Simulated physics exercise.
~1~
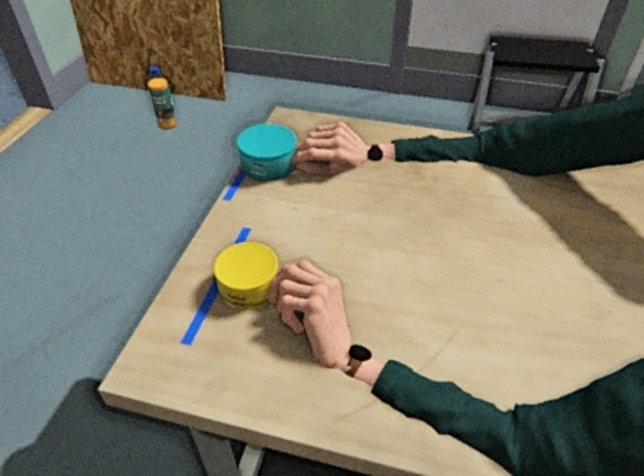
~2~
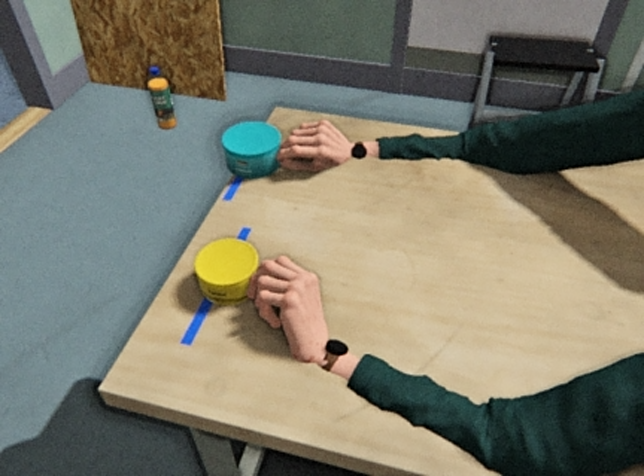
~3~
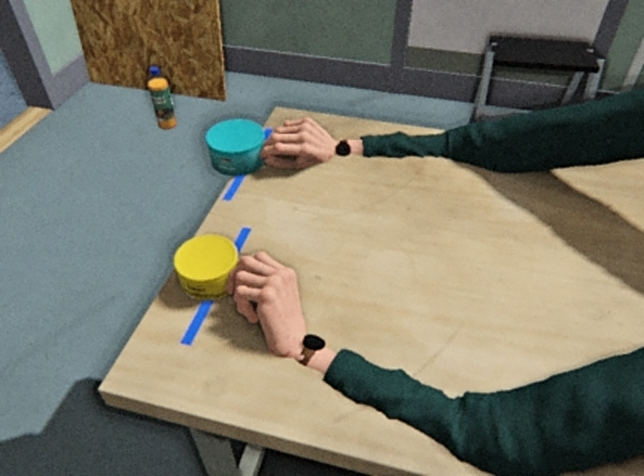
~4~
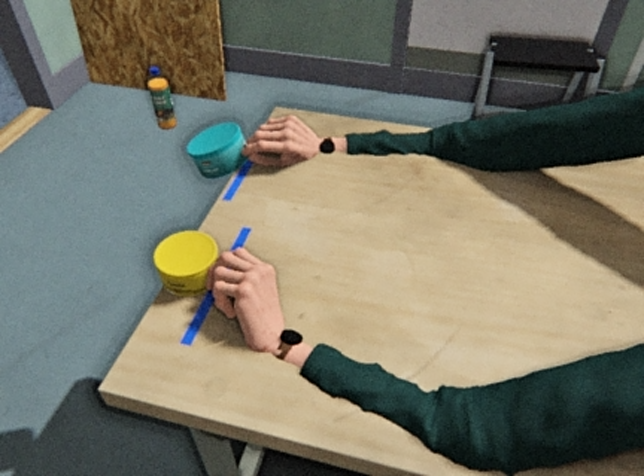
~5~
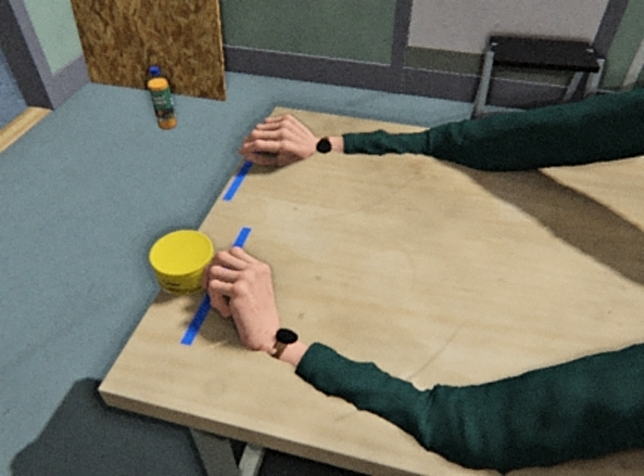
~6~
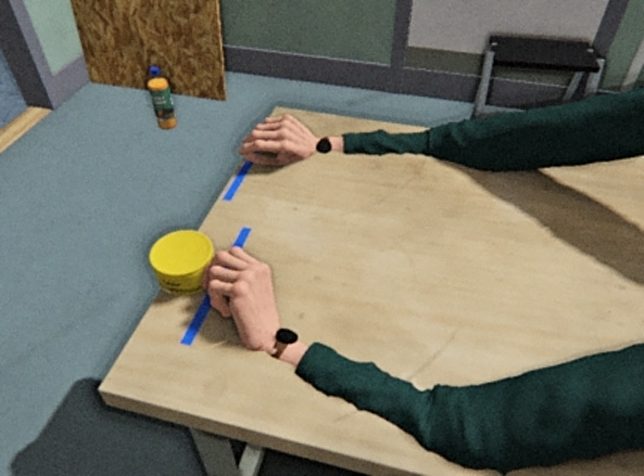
Two hands slowly push tubs left; the turquoise one tips off the table, the yellow stays.
